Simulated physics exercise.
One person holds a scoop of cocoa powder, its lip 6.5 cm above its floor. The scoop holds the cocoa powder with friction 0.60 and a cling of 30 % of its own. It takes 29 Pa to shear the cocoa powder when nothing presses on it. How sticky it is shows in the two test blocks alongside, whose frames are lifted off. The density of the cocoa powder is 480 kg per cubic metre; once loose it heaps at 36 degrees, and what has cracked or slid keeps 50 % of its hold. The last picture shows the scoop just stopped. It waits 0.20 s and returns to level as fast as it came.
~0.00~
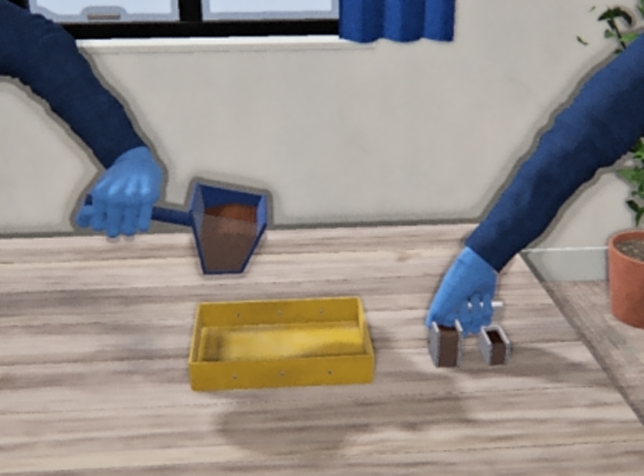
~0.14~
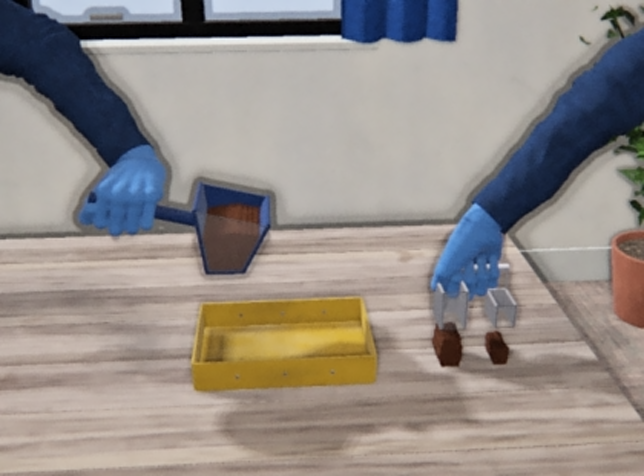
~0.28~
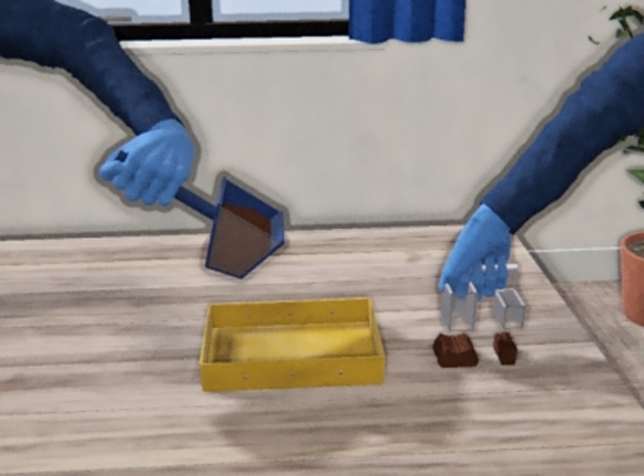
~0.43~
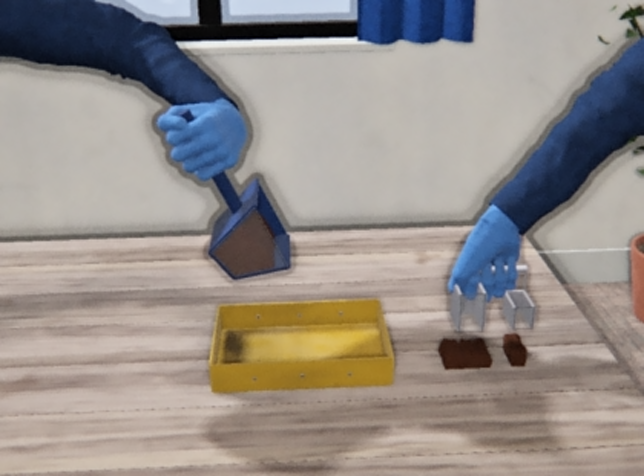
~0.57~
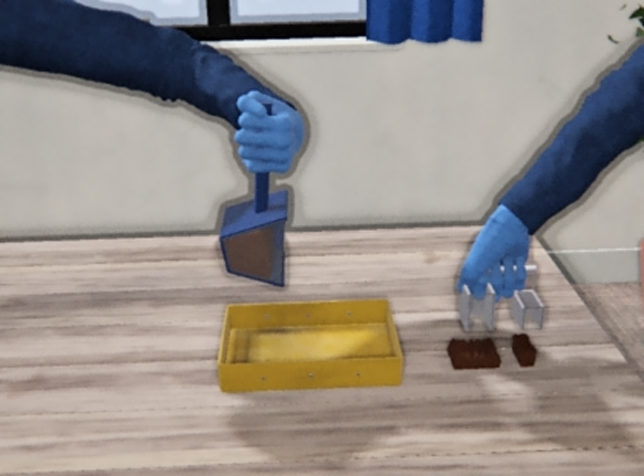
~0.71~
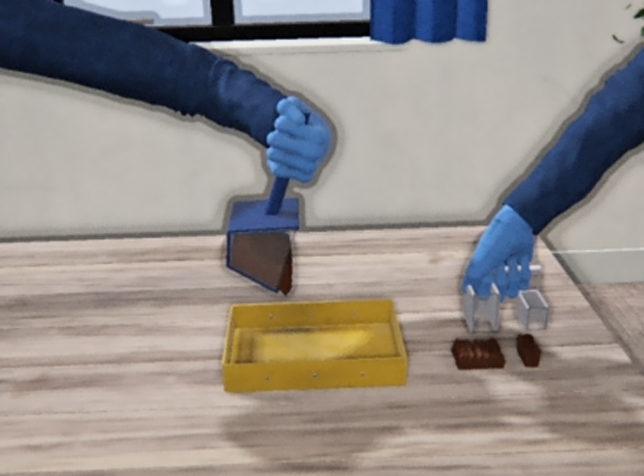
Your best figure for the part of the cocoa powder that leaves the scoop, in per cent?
The part of the cocoa powder that leaves the scoop is near 68 %.
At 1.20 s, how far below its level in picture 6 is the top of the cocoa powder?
Roughly 3.0 cm.
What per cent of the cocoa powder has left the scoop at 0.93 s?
Some 55 per cent.
By 0.93 s, the scoop is at 96 degrees and 53 % has left it.
By 1.20 s, the scoop is at 52 degrees and 68 % has left it.
By 1.46 s, the scoop is at 3 degrees and 68 % has left it.
By 1.73 s, the scoop is at 0 degrees and 68 % has left it.
By 1.83 s, at the end, the scoop is at 0 degrees and 68 % has left it.
